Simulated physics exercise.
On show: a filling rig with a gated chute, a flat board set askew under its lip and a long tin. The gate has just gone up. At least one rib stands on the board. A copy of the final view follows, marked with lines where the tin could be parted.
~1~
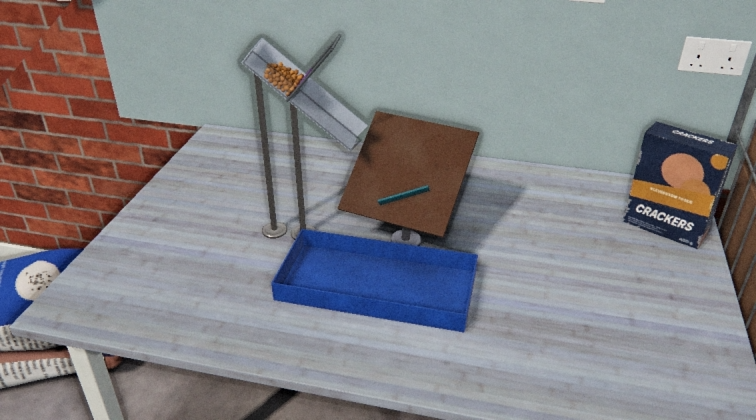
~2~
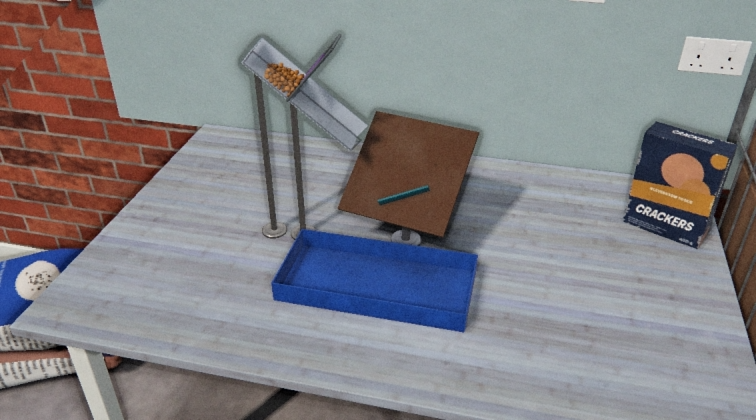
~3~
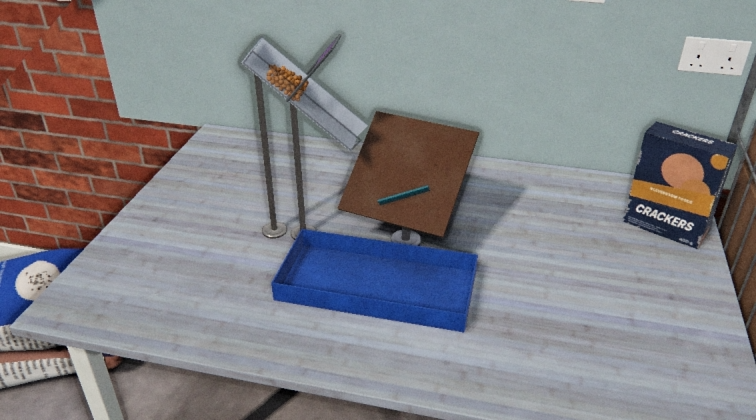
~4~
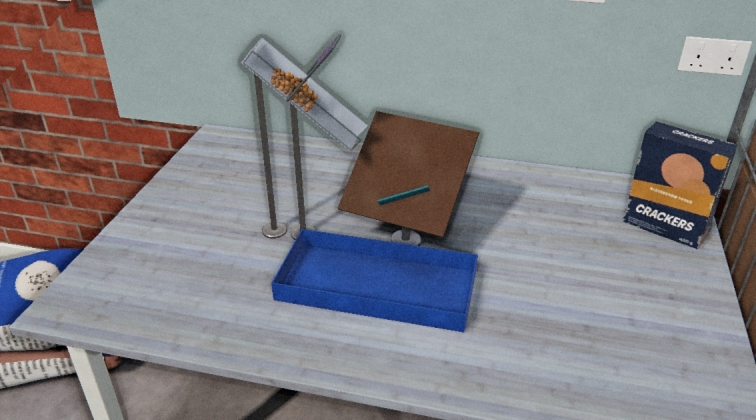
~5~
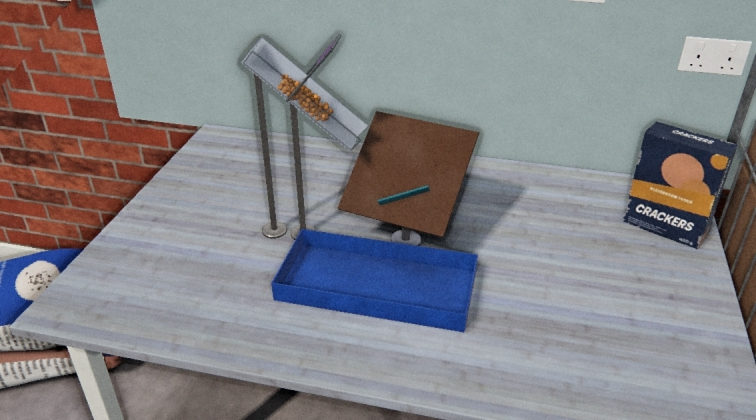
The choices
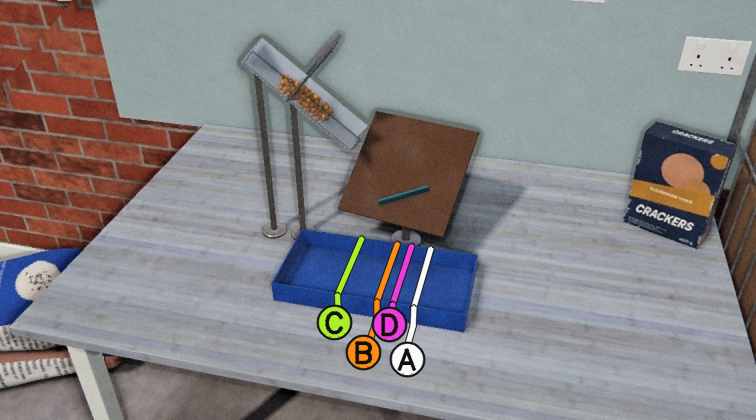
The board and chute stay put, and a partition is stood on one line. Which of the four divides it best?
Line C does it best.
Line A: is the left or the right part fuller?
Left.
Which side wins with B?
The left side.
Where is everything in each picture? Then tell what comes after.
In the first frame, load behind the gate at (285, 79), roasted chickpeas; lip of the chute at (354, 144), sloping fairly steeply.
In the second frame, middle of the board at (408, 170), tilted fairly steeply; middle of its low edge at (389, 222); of its high edge at (426, 121).
In the third frame, front corners of the tin at (272, 283) and (466, 315), empty; front of the load at (298, 99).
In the fourth frame, middle of the load at (296, 86); its front at (311, 106), about a quarter of the way to the lip; rib from (428, 186) to (378, 201).
In the fifth frame, middle of the load at (307, 96); its front at (326, 119), about half of the way to the lip.
On the marked copy, line A crosses the front rim at (414, 306); line B crosses the front rim at (377, 300); line C crosses the front rim at (337, 294); line D crosses the front rim at (392, 303).
If A is chosen, of what is caught, nearly all on the left of the divider, a stray few on the right.
If B is chosen, of what is caught, nearly all on the left of the divider, a small part on the right.
If C is chosen, of what is caught, about half on the left of the divider, about half on the right.
If D is chosen, of what is caught, nearly all on the left of the divider, a small part on the right.
